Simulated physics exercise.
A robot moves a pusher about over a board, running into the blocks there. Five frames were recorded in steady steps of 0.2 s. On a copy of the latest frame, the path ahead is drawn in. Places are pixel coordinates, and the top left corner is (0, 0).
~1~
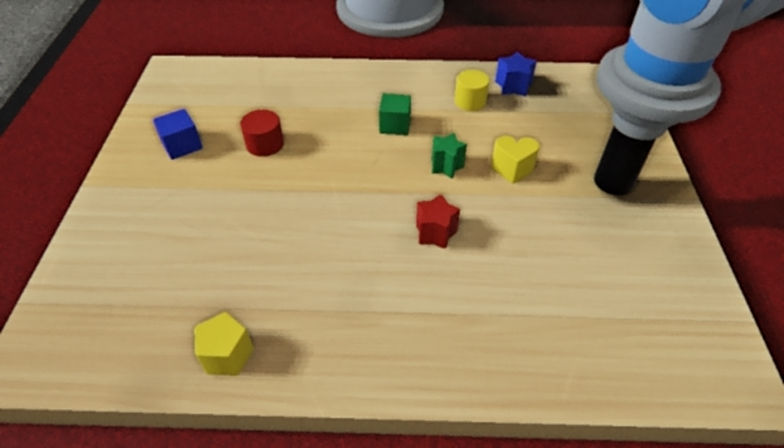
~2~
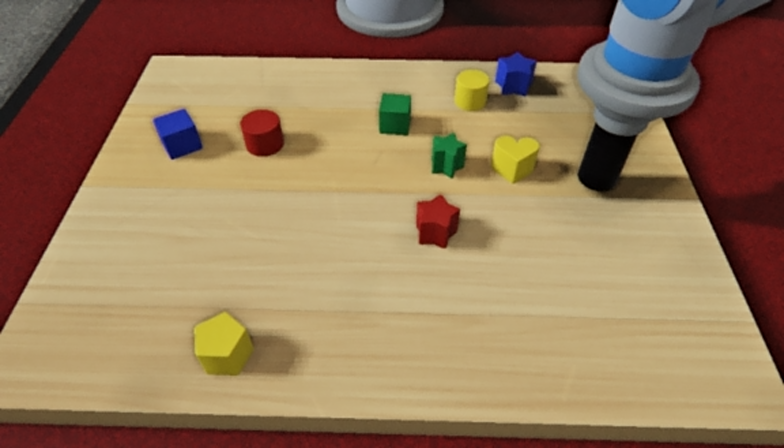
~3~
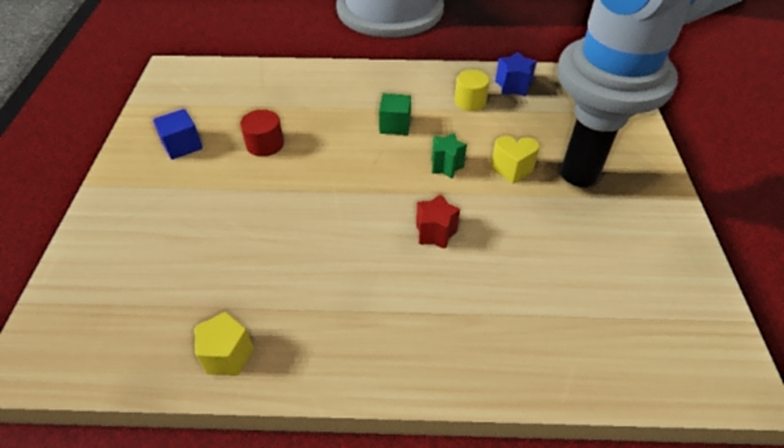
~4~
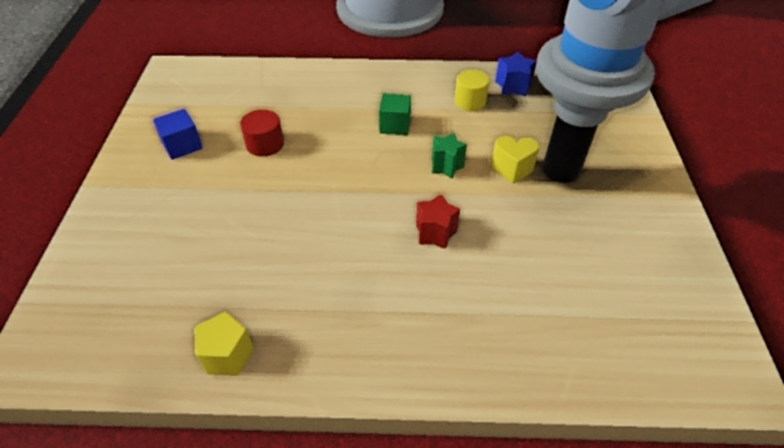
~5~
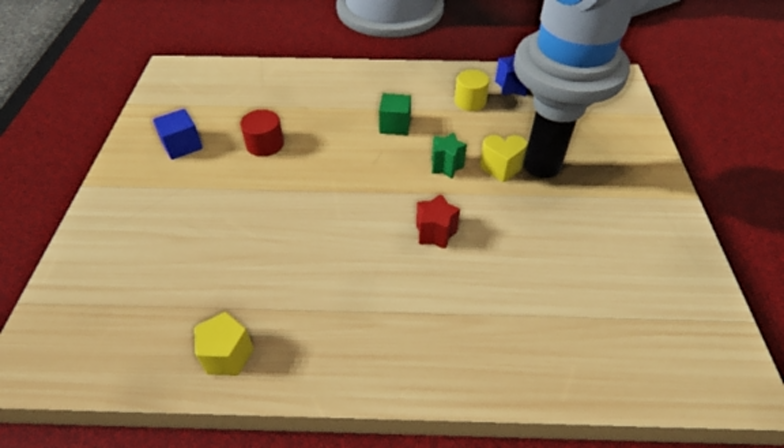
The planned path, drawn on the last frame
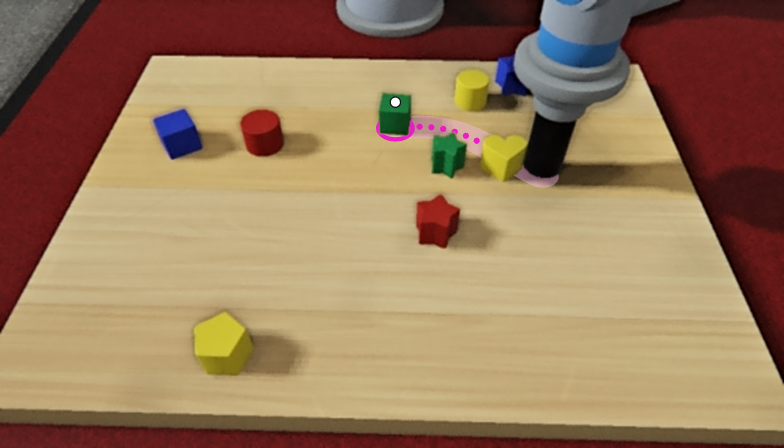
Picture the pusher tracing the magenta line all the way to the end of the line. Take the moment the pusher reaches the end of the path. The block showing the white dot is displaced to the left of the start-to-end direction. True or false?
That is true.
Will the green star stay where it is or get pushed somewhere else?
By the last moment, the green star will have left its place.
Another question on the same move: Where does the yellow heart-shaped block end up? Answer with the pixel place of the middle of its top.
I'd guess (466, 138).
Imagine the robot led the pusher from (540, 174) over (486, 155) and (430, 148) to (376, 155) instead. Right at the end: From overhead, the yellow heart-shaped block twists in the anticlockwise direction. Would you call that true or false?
That is true.
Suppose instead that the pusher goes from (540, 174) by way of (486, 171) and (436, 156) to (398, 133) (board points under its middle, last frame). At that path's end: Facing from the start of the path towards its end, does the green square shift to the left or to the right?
It gets pushed right.
Path on the board, from (540, 174) by way of (493, 149) and (447, 130) to (395, 128); the dot is on the green square.
On the path given first. One third of the way, pusher at (494, 140); green star at (442, 146), turned 25° clockwise; yellow heart-shaped block at (469, 138), turned 85° anticlockwise.
Two thirds of the way, pusher at (447, 121); green star at (441, 146), turned 25° clockwise; yellow heart-shaped block at (466, 138), turned 95° anticlockwise.
At the end, pusher at (396, 119); green square at (363, 102); green star at (441, 146), turned 25° clockwise; yellow disc in place; yellow heart-shaped block at (466, 138), turned 95° anticlockwise.
